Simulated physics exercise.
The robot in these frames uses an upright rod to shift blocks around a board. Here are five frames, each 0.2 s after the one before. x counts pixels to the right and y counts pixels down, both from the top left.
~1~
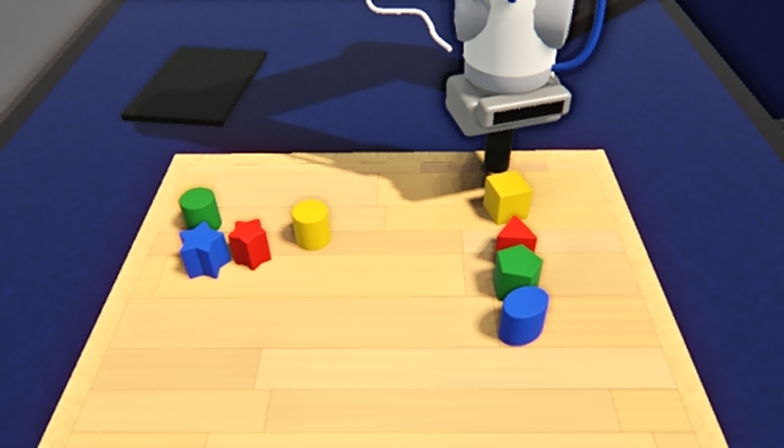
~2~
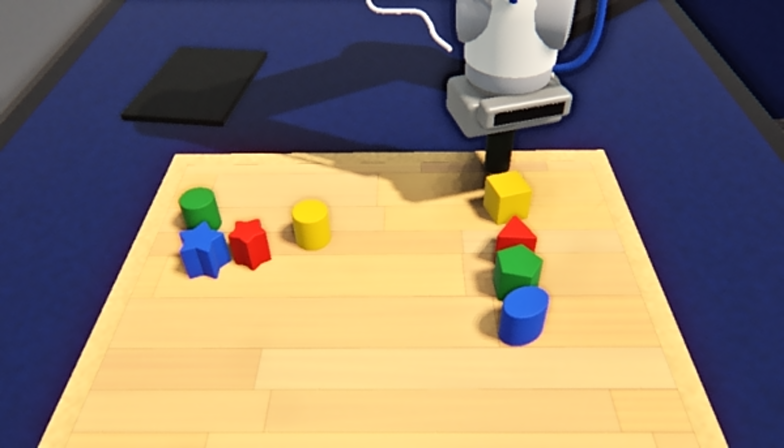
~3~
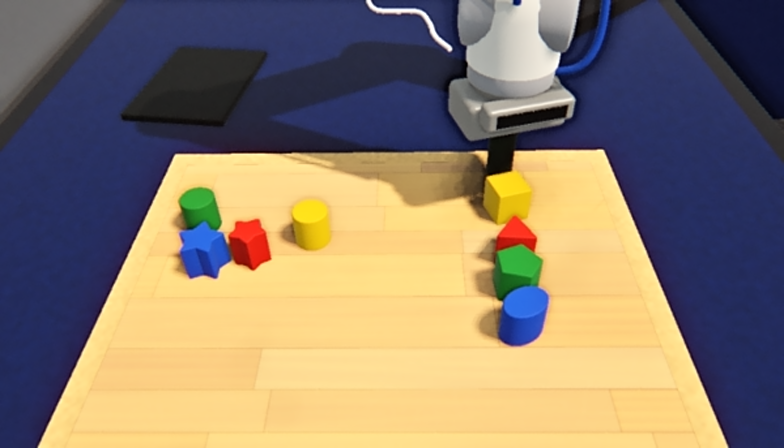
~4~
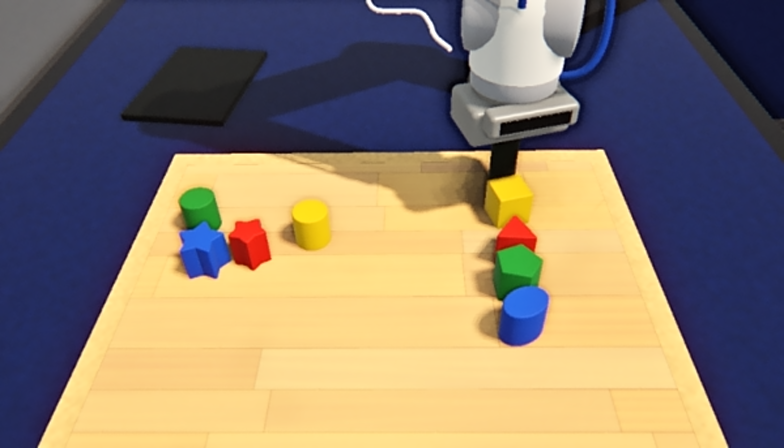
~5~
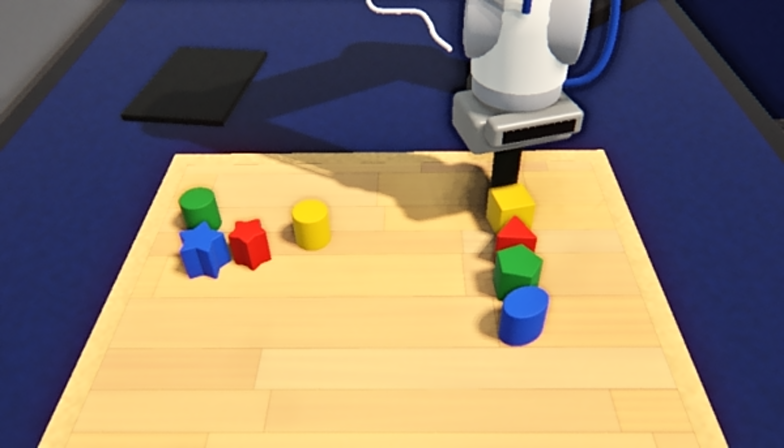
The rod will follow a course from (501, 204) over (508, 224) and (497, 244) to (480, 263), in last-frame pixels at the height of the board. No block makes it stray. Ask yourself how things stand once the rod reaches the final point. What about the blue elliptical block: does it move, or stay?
It shifts position.
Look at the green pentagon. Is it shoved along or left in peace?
That one moves away.
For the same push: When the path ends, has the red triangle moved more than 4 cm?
Yes - that is the case.
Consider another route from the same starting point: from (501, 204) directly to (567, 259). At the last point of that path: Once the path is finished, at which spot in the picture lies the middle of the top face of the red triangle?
Its top middle will sit at (508, 243).
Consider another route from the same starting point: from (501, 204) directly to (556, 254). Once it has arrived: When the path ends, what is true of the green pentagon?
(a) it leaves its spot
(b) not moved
(a)
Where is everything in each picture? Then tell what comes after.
Rod tip (496, 167); block tops, yellow four-sided block (509, 183); red triangle (517, 229); green pentagon (519, 260); blue elliptical block (526, 301), in the first frame.
Rod (497, 168); blocks unchanged, in the second frame.
Rod (499, 171); blocks unchanged, in the third frame.
Rod (502, 176); yellow four-sided block (510, 187), in the fourth frame.
Rod (504, 185); yellow four-sided block (512, 195); red triangle (517, 229); green pentagon (519, 260); blue elliptical block (526, 301), in the fifth frame.
On the path given first. One third of the way, rod (511, 206); yellow four-sided block (513, 218), turned 20° clockwise; red triangle (518, 245), turned 20° anticlockwise; green pentagon (523, 270).
Two thirds of the way, rod (499, 224); yellow four-sided block (496, 238), turned 35° clockwise; red triangle (505, 263), turned 45° anticlockwise; green pentagon (528, 285), turned 25° anticlockwise; blue elliptical block (534, 316), turned 35° clockwise.
At the end, rod (482, 243); yellow four-sided block (484, 258), turned 15° clockwise; red triangle (502, 283), turned 60° anticlockwise; green pentagon (534, 299), turned 35° anticlockwise; blue elliptical block (546, 333), turned 35° clockwise.
